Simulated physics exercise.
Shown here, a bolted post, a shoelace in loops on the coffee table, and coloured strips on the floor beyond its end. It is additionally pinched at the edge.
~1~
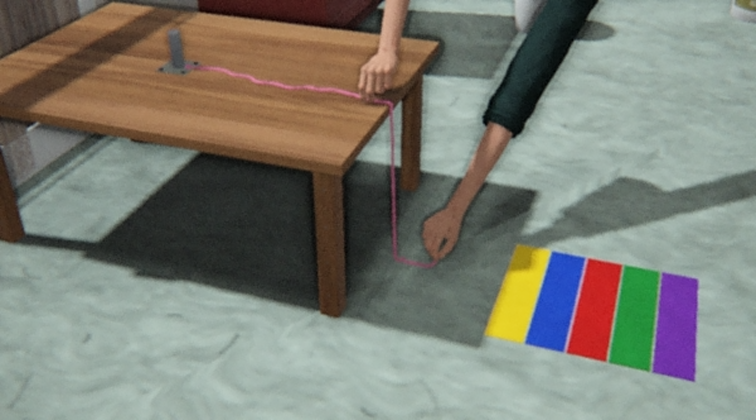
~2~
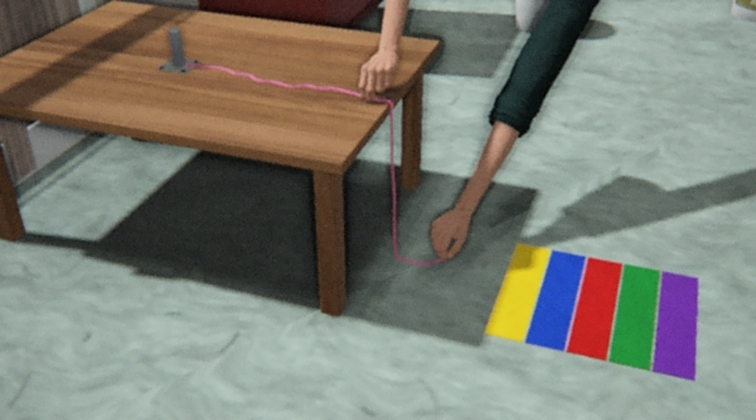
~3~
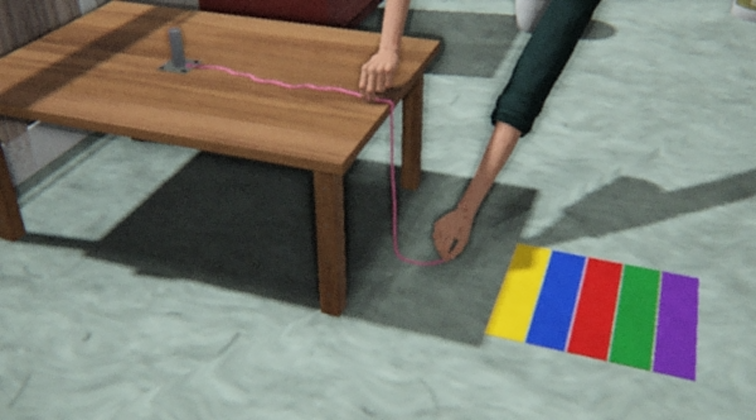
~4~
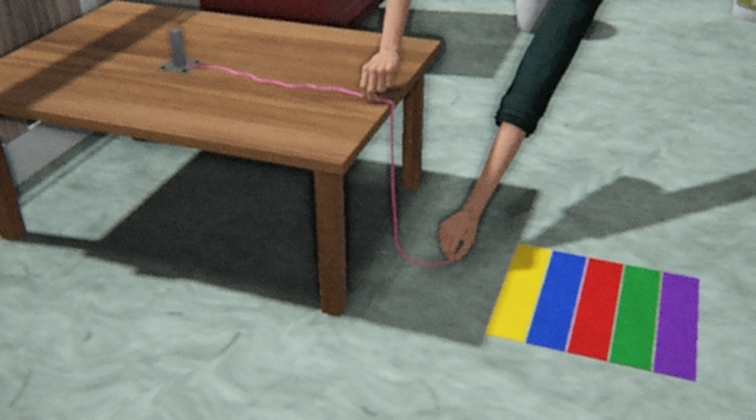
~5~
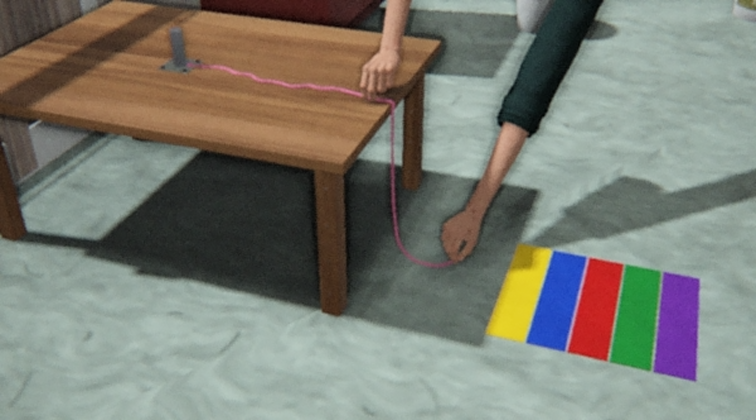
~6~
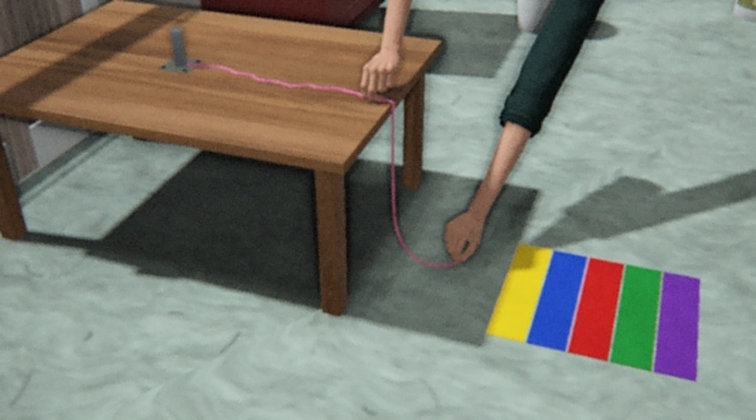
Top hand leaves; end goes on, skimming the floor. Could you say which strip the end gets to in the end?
It gets to the blue strip.
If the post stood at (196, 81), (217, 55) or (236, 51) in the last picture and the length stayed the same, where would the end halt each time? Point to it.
One per try, in order: (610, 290), (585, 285), (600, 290).
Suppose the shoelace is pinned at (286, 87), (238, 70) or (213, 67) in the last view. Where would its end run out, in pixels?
In that order: (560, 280), (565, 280) and (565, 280).
Early on, end near (488, 265); short of the strips.
Midway, end near (537, 275); over yellow.
At the end of the slack, end near (566, 281); over blue. It gets as far as the blue strip.
